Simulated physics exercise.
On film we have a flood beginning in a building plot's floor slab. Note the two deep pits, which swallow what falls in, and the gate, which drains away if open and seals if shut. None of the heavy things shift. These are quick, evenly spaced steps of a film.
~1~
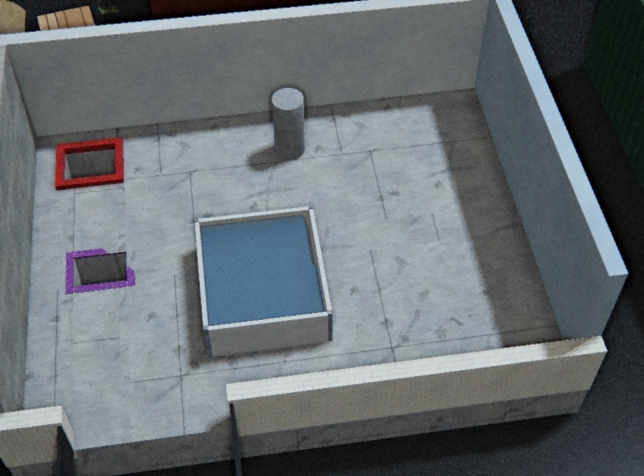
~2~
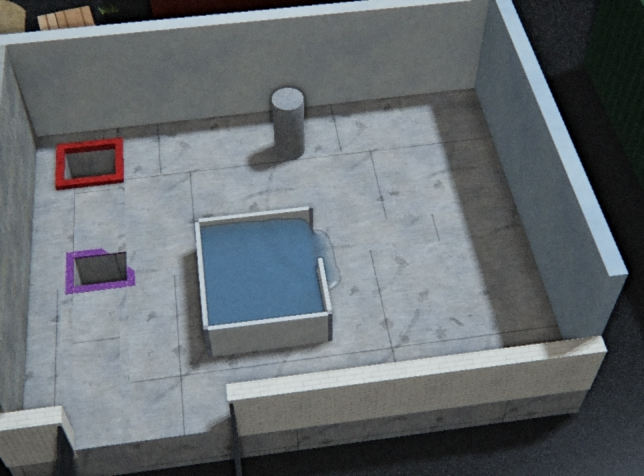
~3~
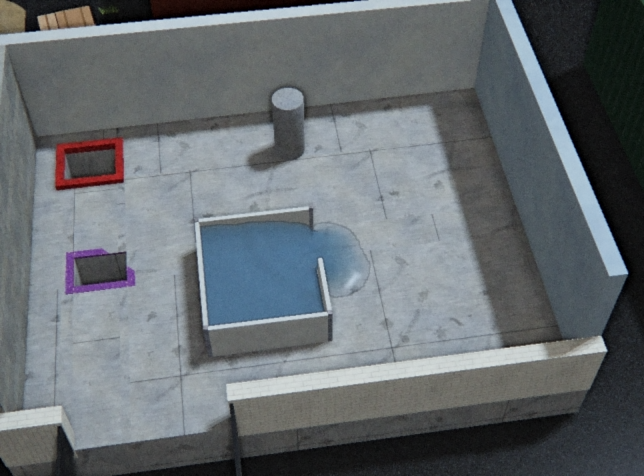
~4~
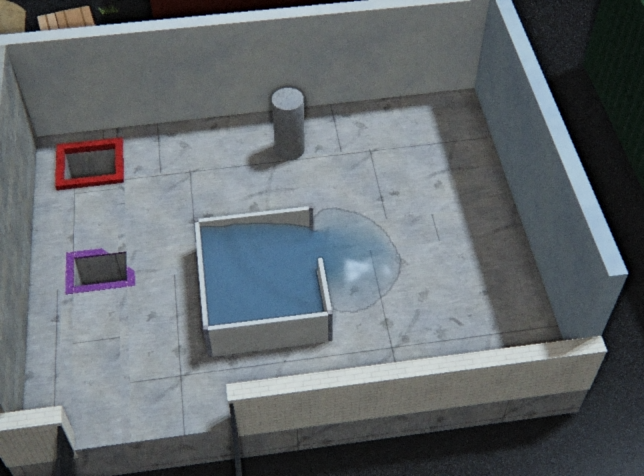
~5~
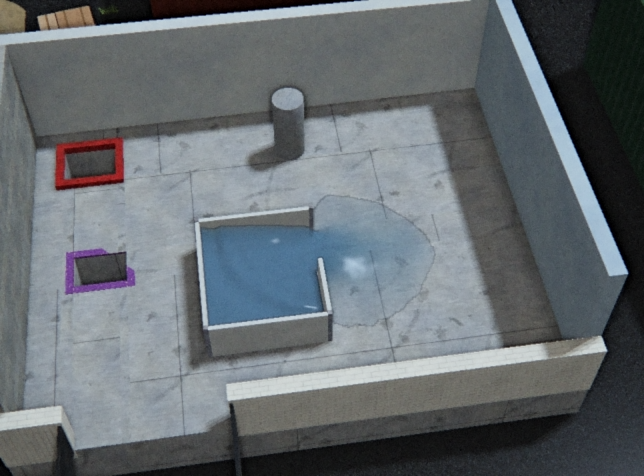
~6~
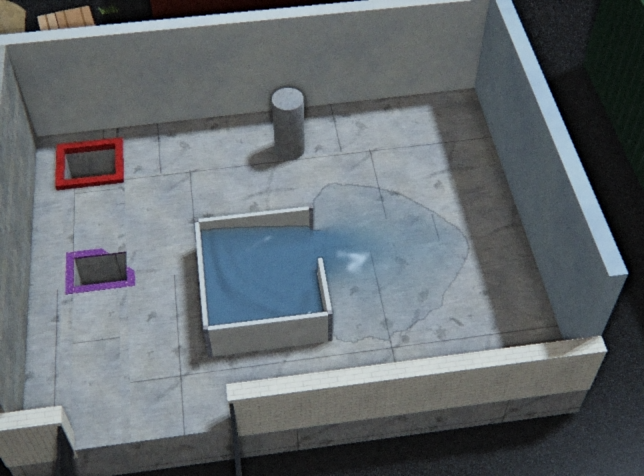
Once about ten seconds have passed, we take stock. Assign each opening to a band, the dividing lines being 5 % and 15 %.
The gate lands under 5 %; the red pit lands under 5 %; the purple pit lands under 5 %.
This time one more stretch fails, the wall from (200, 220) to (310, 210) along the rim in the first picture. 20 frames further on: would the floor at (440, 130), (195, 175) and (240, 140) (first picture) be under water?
One after the other: Awash, awash, covered.
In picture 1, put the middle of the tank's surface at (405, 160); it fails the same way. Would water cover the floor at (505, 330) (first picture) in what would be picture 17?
Location check: Waterlogged.
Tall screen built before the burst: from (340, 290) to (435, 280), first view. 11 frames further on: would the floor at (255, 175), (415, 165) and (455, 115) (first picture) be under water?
Result in the order given: Unaffected, drowned, drowned.
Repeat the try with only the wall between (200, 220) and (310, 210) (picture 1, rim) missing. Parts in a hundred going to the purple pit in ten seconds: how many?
Purple: 14 %.
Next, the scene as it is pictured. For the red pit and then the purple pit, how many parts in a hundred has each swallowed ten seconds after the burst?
Close to 0 per cent, and close to 2 per cent.
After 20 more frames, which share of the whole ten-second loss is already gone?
Near 0 in a hundred.
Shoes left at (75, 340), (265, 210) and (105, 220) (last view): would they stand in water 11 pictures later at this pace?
In that order, the three spots are high and dry, high and dry and high and dry.
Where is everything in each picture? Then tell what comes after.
In the first picture, still water in the open tank at (261, 268).
In the second picture, the front is at a hidden place, out from the gap at (314, 254).
In the third picture, the front is at (361, 278), out from the gap at (314, 254).
In the fourth picture, water pours out at (314, 254) and has run to (394, 264).
In the fifth picture, the front is at (428, 256), out from the gap at (314, 254).
In the sixth picture, the front is at (462, 249), out from the gap at (314, 254).
A moment on, water covers 25 % of the floor; the gate 0 %, the red pit 0 %, the purple pit 0 %.
Next, water covers 35 % of the floor; the gate 0 %, the red pit 0 %, the purple pit 0 %.
Then, water covers 40 % of the floor; the gate 0 %, the red pit 0 %, the purple pit 0 %.
Later, water covers 65 % of the floor; the gate 0 %, the red pit 0 %, the purple pit 0 %.
In the end, water covers 85 % of the floor; the gate 3 %, the red pit 0 %, the purple pit 2 %.
